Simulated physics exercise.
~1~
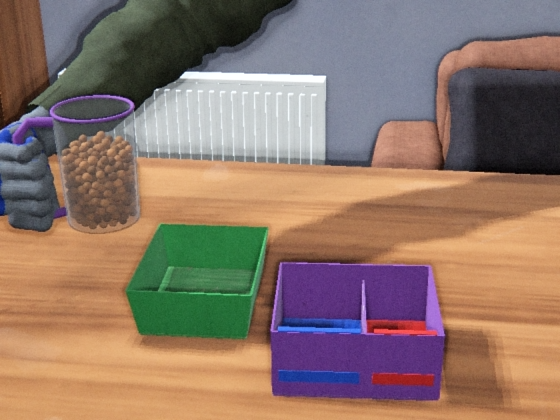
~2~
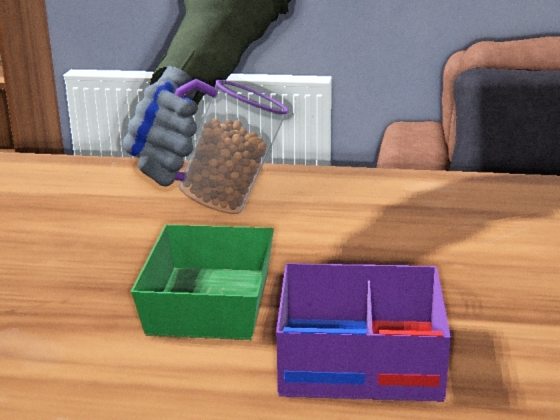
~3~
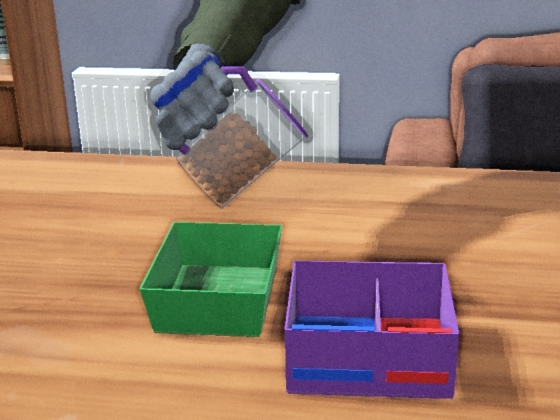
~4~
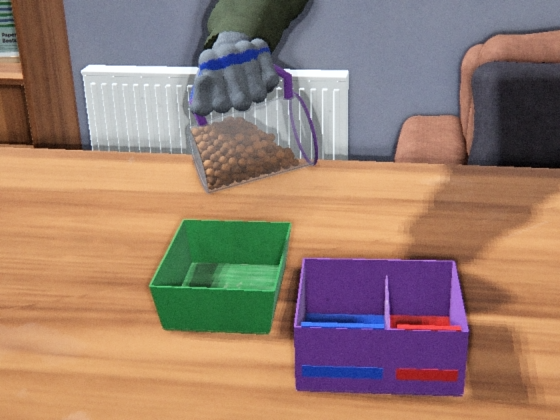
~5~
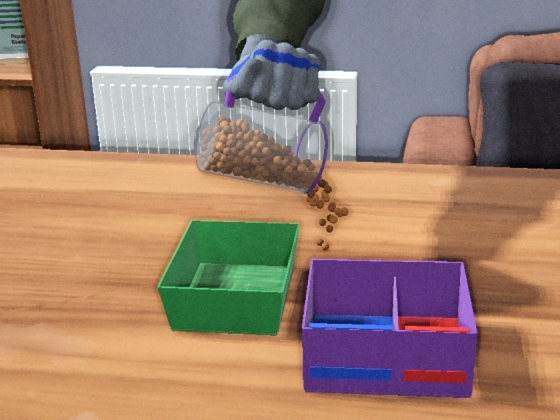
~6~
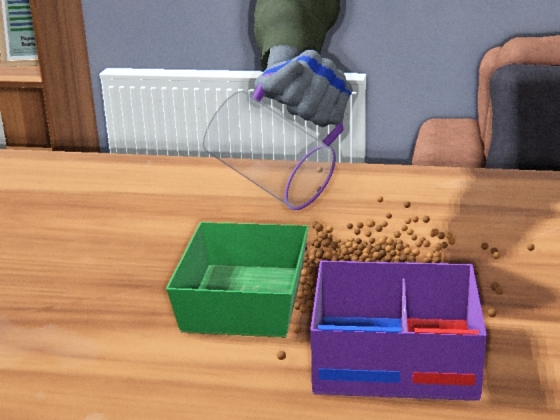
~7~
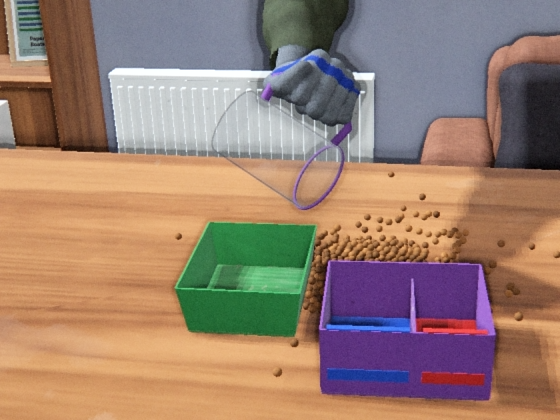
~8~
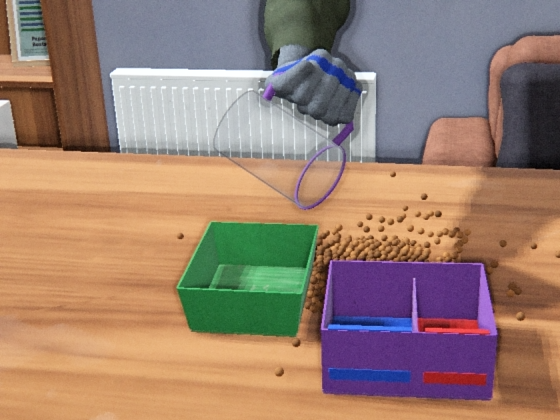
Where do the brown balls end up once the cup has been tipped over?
They end up outside the tins on the table, mostly heaped behind the purple tin with some scattered around. The green tin and the blue and red sections get none of them.
